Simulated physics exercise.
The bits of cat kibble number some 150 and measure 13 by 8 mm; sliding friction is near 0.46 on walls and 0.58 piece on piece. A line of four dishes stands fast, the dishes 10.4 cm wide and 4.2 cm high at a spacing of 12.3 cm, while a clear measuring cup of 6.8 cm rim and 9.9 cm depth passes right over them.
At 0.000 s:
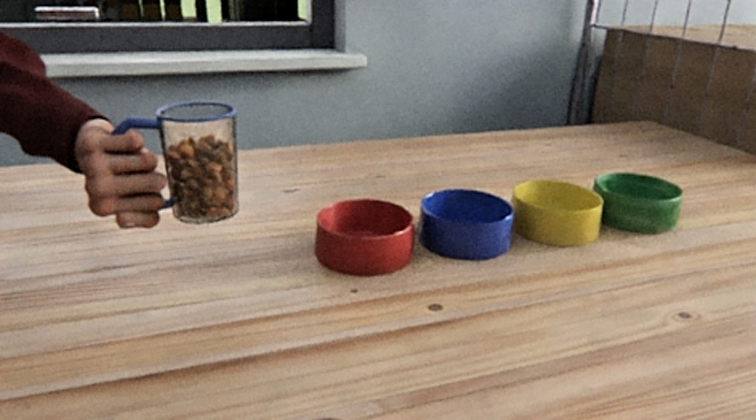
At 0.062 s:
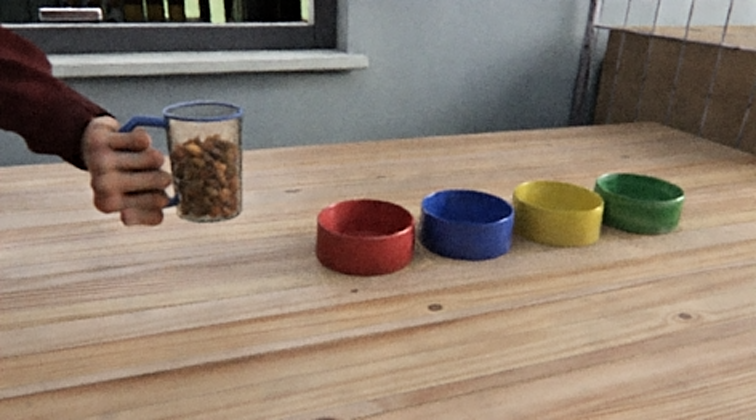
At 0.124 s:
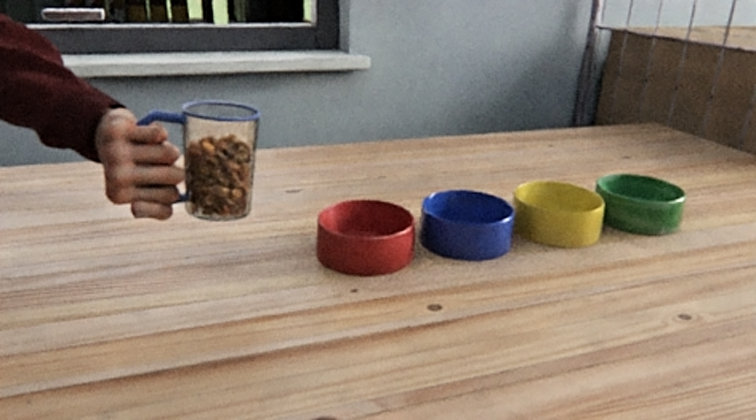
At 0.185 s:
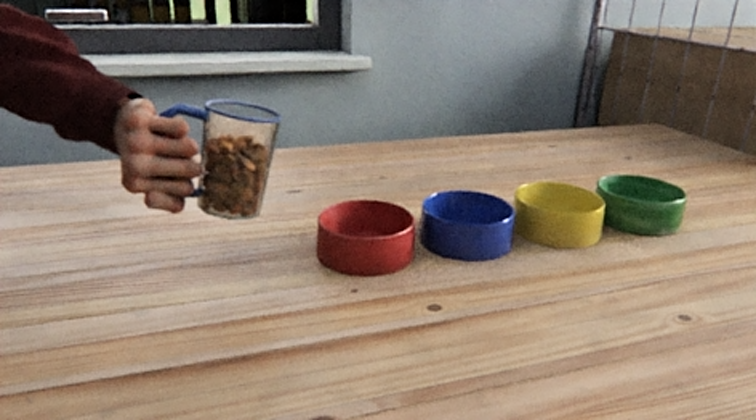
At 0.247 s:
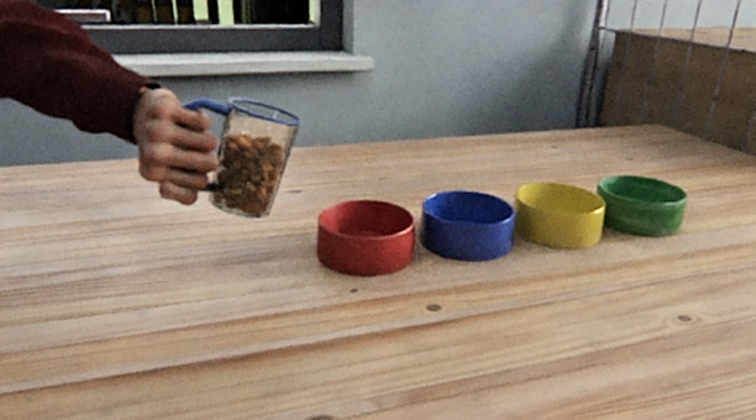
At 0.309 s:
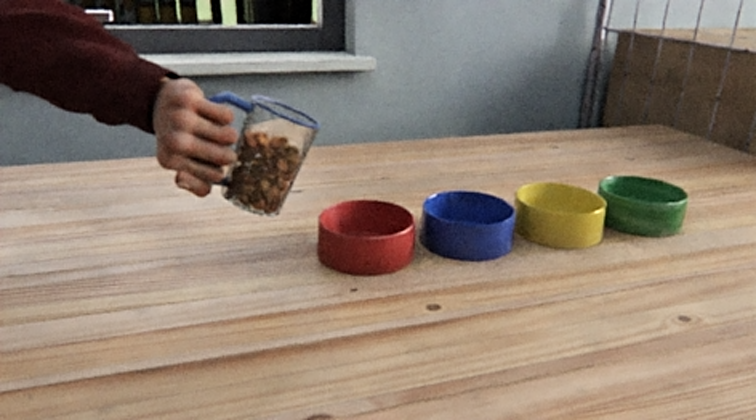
On a pale wooden table outdoors, seen from slightly above with a grey wall and a window behind, the camera stays practically still. Red, blue, yellow and green dishes stand in a line from the centre to the right, while a hand in a dark red sleeve holds a clear, blue-handled cup of brownish kibble at left. The hand carries the cup rightward, tilting it gradually toward the red dish.
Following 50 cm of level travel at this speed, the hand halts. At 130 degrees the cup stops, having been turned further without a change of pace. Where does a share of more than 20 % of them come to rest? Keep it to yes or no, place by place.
Place by place: Red no, blue no, green no, yellow yes, counter no.
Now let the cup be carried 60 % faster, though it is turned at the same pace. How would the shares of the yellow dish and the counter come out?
Shares: Yellow 0, counter 0.
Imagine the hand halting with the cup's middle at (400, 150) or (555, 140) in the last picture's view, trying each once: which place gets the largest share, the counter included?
I'd expect blue to win the first try and yellow the second.
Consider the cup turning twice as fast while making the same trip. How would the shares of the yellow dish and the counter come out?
In that case you'd see yellow at 0 and the counter at 20.
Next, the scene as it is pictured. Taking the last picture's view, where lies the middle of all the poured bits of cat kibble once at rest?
Somewhere near (561, 217) in the last picture.
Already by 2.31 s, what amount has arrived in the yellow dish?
I'd say around 85 per cent.
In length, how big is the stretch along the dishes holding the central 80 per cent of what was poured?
9 centimetres.
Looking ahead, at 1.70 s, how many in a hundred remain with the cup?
Near 0 per cent of the load.
After 1.14 s, tilt 104 degrees; cup holds 95 %, blue 5 %.
After 1.70 s, tilt 130 degrees; cup holds 0 %, blue 5 %, yellow 85 %.
After 2.31 s, tilt 130 degrees; cup holds 0 %, blue 5 %, yellow 85 %.
In the end, at 2.6 s, red 0 %, blue 5 %, green 0 %, yellow 85 %, counter 10 %.
